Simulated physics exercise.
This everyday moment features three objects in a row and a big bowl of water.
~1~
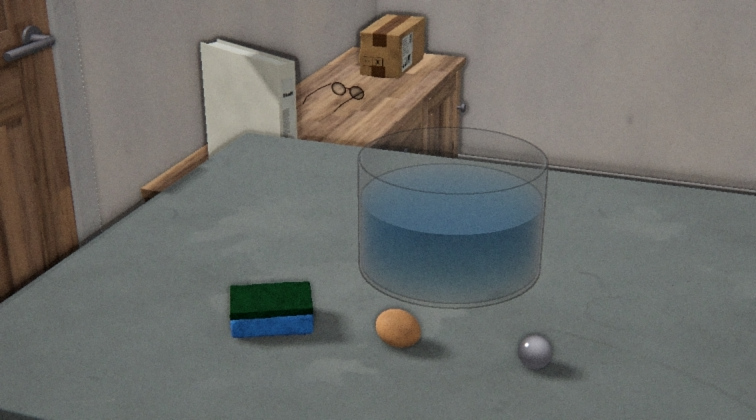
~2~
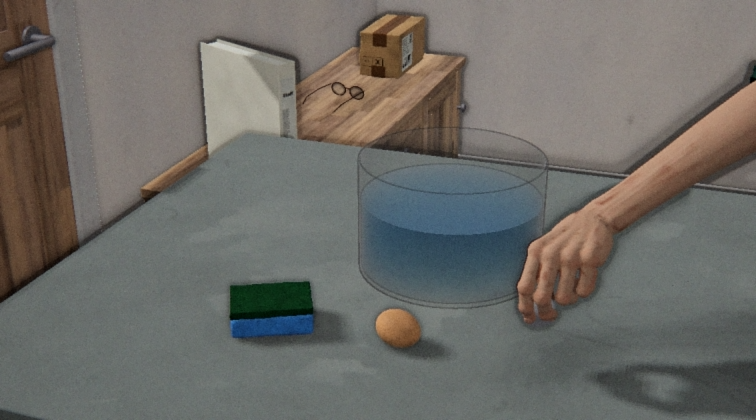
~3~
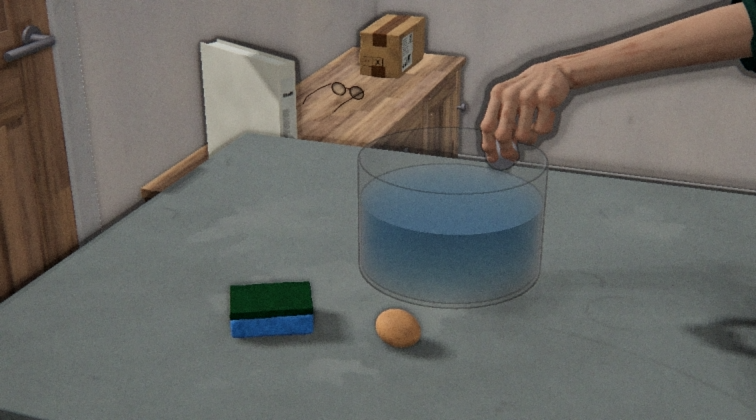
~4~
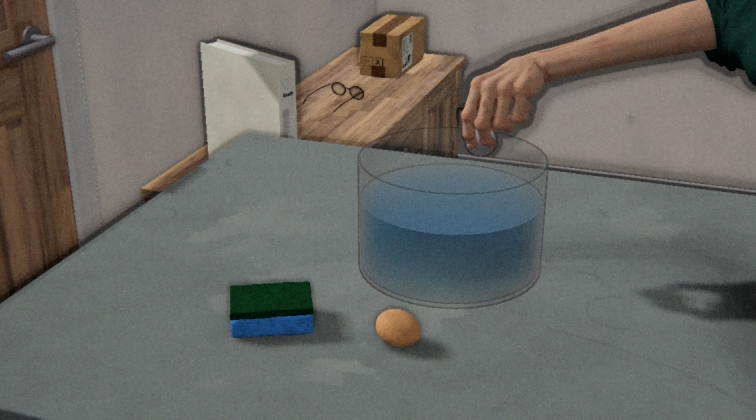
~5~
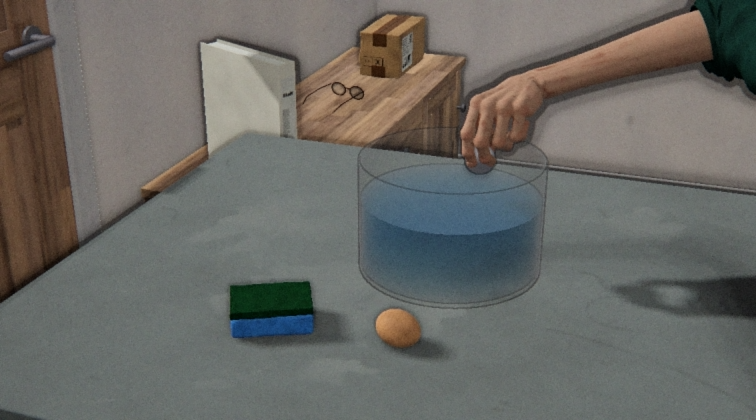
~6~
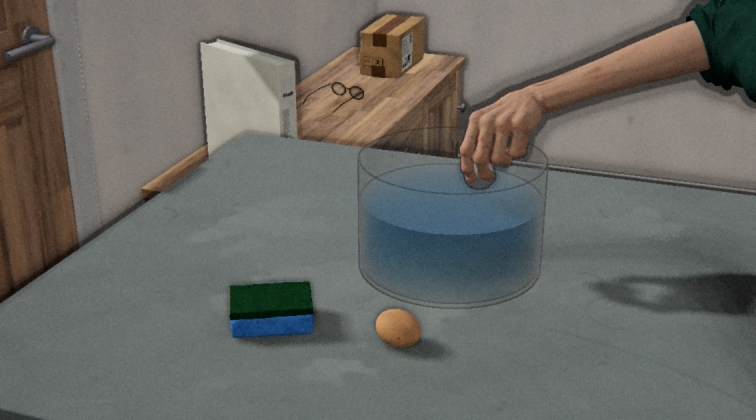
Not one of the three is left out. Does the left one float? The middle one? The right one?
Taking them from the left, one does not go down, the next does not stay up, the last does not stay up.
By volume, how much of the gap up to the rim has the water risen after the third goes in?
I'd put it at 6 in a hundred.
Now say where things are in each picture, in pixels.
The first frame shows the row from the left; sponge (271, 310); egg (398, 328); steel ball (535, 352).
The second frame shows a hand picks up the steel ball; steel ball (539, 310); egg (398, 328).
In the third frame, it is carried over; steel ball (501, 152); sponge (271, 310).
In the fourth frame, it is above the big bowl; steel ball (481, 141); egg (398, 328).
The fifth frame shows it comes down; steel ball (480, 158); sponge (271, 310).
In the sixth frame, it is just over the surface; sponge (271, 310); egg (398, 328); steel ball (479, 174).
Soon after, the steel ball goes to the bottom.
Later, the egg goes to the bottom.
In the end, the sponge floats; afloat, sponge.
